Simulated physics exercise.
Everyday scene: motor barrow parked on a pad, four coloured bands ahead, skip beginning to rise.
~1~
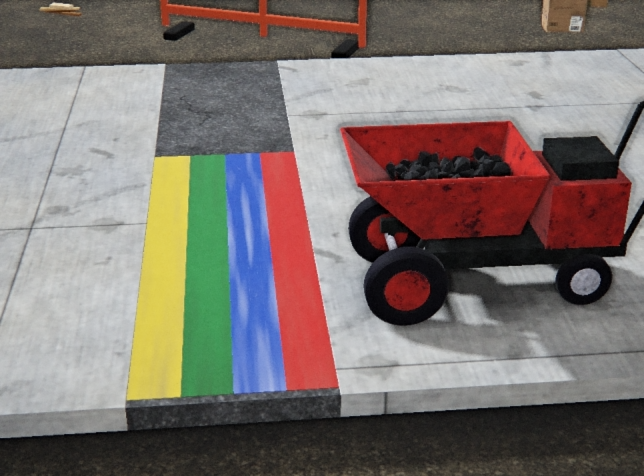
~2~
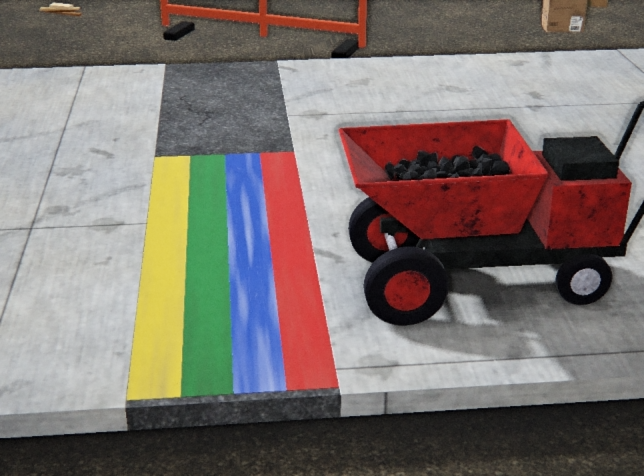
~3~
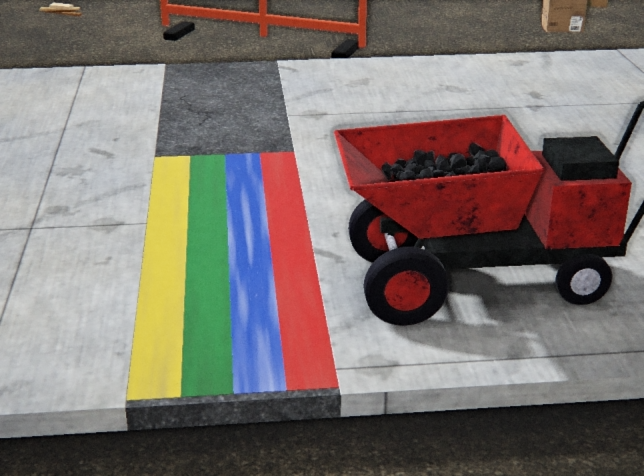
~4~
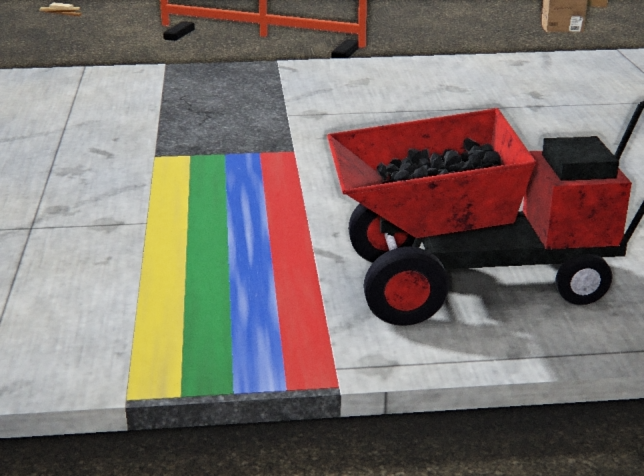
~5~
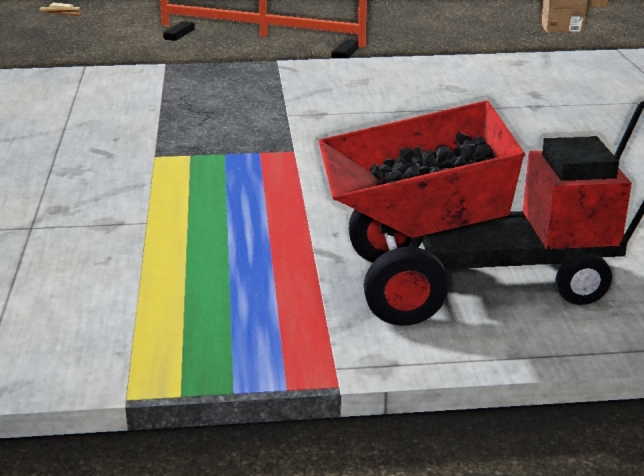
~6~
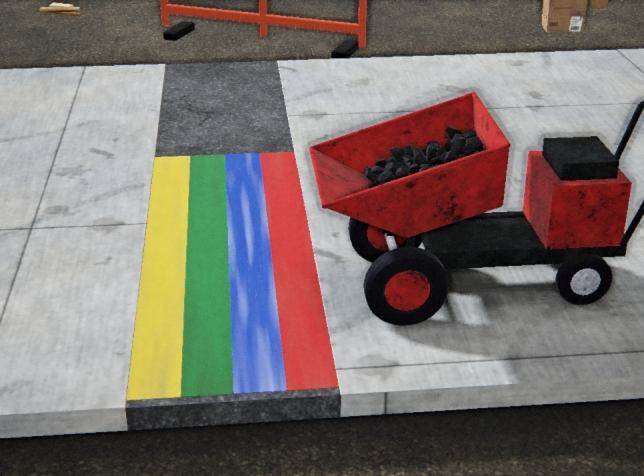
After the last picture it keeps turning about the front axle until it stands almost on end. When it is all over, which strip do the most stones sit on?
On the blue strip.
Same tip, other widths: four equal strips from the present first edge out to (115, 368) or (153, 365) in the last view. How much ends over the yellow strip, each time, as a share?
First some 0, then 10 per cent.
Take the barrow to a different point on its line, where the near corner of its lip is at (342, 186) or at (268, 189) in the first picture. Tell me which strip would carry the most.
The first try: The green strip. The second: The yellow one.
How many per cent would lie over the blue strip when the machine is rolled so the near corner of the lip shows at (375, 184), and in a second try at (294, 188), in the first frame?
First spot: About 40 percent; second spot: About 0 percent.
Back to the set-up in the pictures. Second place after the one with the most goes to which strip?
Second: That green strip.
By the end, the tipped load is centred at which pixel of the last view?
(231, 293).
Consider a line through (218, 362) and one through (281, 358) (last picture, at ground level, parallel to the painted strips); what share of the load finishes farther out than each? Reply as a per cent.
Around 30 per cent for the first, and 80 per cent for the second.
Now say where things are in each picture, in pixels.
The first picture shows lip of the skip at (360, 185), level; top of the load at (453, 181), lumps of coal; red strip at (307, 353); blue strip at (258, 355); green strip at (207, 358); yellow strip at (156, 361).
The second picture shows lip of the skip at (358, 186), level; top of the load at (452, 180).
The third picture shows lip of the skip at (353, 188), tipped barely; top of the load at (462, 172).
The fourth picture shows lip of the skip at (345, 192), tipped a little; top of the load at (468, 170).
The fifth picture shows lip of the skip at (335, 198), tipped a little; top of the load at (473, 166).
The sixth picture shows lip of the skip at (324, 206), tipped clearly; top of the load at (469, 156); red strip at (307, 353); blue strip at (258, 355); green strip at (207, 358); yellow strip at (156, 361).
Soon after the last picture, skip tipped steeply; all in the skip.
A little later, skip tipped right over; most in the skip; about a quarter over the blue strip; a stray few over the green strip.
Later still, skip tipped right over; about a quarter in the skip; a stray few over the red strip; about a third over the blue strip; about a quarter over the green strip; a small part over the yellow strip; a stray few off the paint.
At rest, skip tipped right over; about a quarter in the skip; a stray few over the red strip; about a third over the blue strip; about a quarter over the green strip; a small part over the yellow strip; a stray few off the paint.
